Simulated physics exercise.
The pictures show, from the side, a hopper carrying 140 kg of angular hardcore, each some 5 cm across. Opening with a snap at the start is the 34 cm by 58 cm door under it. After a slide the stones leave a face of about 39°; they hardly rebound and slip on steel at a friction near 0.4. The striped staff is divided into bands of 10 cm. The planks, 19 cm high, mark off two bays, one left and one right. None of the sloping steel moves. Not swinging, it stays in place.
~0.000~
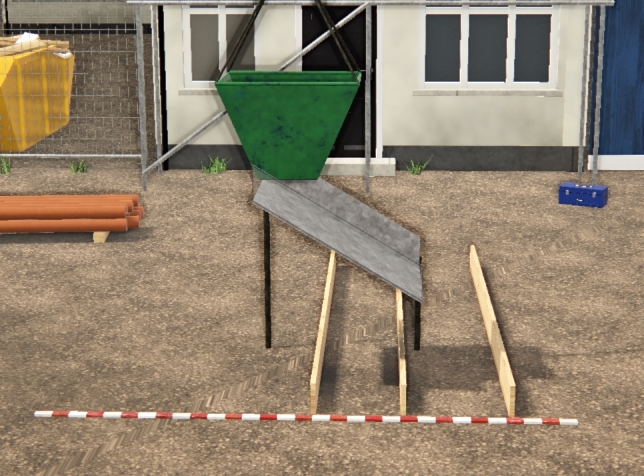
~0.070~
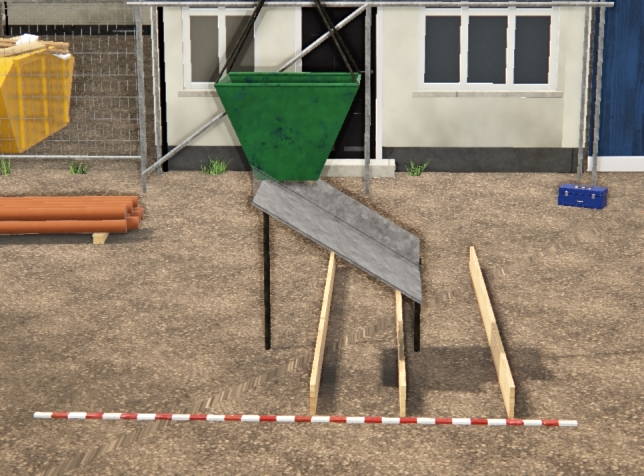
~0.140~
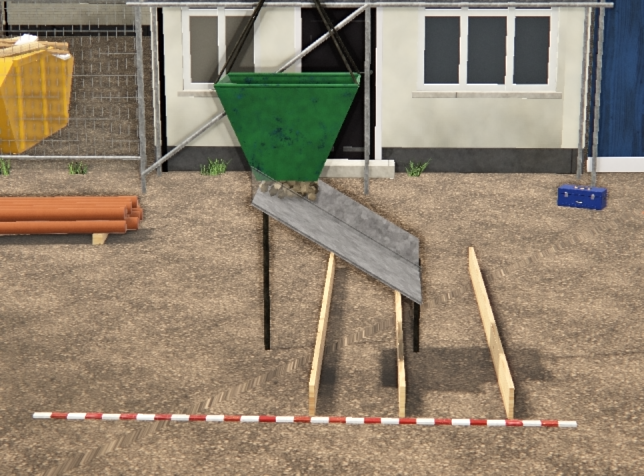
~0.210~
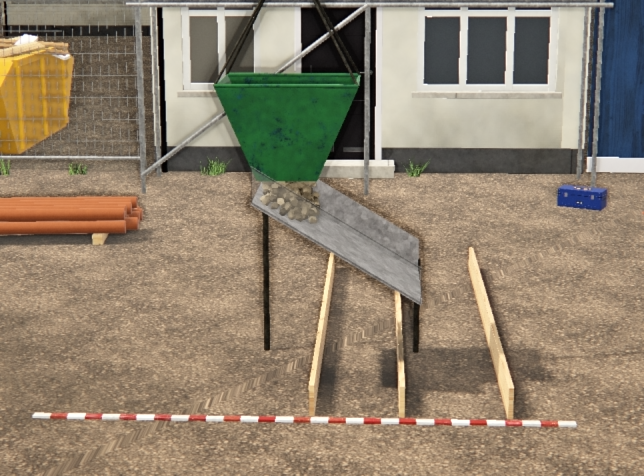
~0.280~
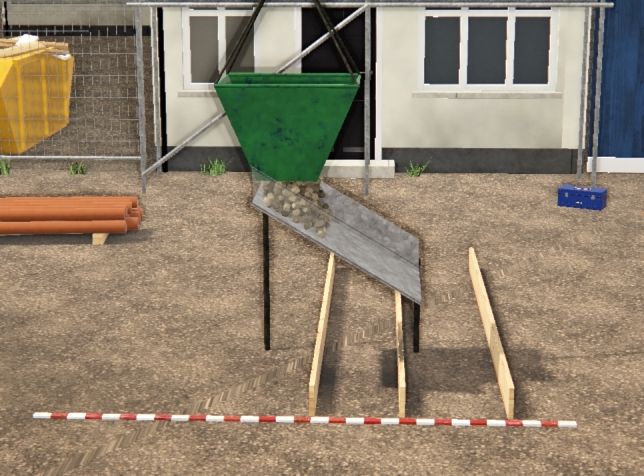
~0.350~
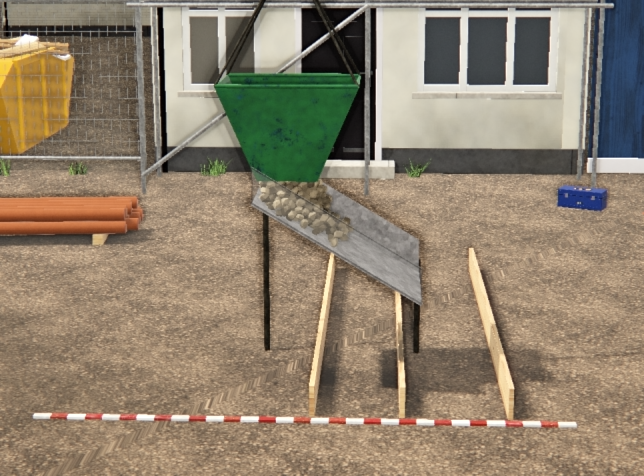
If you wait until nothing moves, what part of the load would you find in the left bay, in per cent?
I would find about 0 per cent there.
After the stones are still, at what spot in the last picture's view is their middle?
Centre position approx (471, 370).
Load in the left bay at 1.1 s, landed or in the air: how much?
Something like 0 percent.
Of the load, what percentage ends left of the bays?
Close to 0 %.
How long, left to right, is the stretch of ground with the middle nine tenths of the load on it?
Around 60 centimetres.
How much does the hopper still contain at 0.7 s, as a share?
Around 20 per cent is yet inside.
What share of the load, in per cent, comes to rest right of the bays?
Result: About 10 in a hundred.
After 0.7 s, 18 % in the hopper, 77 % on the steel, 1 % falling or lying left of the bays, 4 % falling or lying in the right bay; the stones farthest right are at (463, 315).
After 1.1 s, 0 % in the hopper, 67 % on the steel, 33 % falling or lying in the right bay; the stones farthest right are at (499, 348).
After 1.7 s, 0 % in the hopper, 23 % on the steel, 73 % falling or lying in the right bay, 4 % falling or lying right of the bays; the stones farthest right are at (556, 377).
After 2.6 s, 0 % in the hopper, 91 % falling or lying in the right bay, 9 % falling or lying right of the bays; the stones farthest right are at (577, 375).
After 4.5 s, 0 % in the hopper, 91 % in the right bay, 9 % right of the bays; the stones farthest right are at (578, 374).
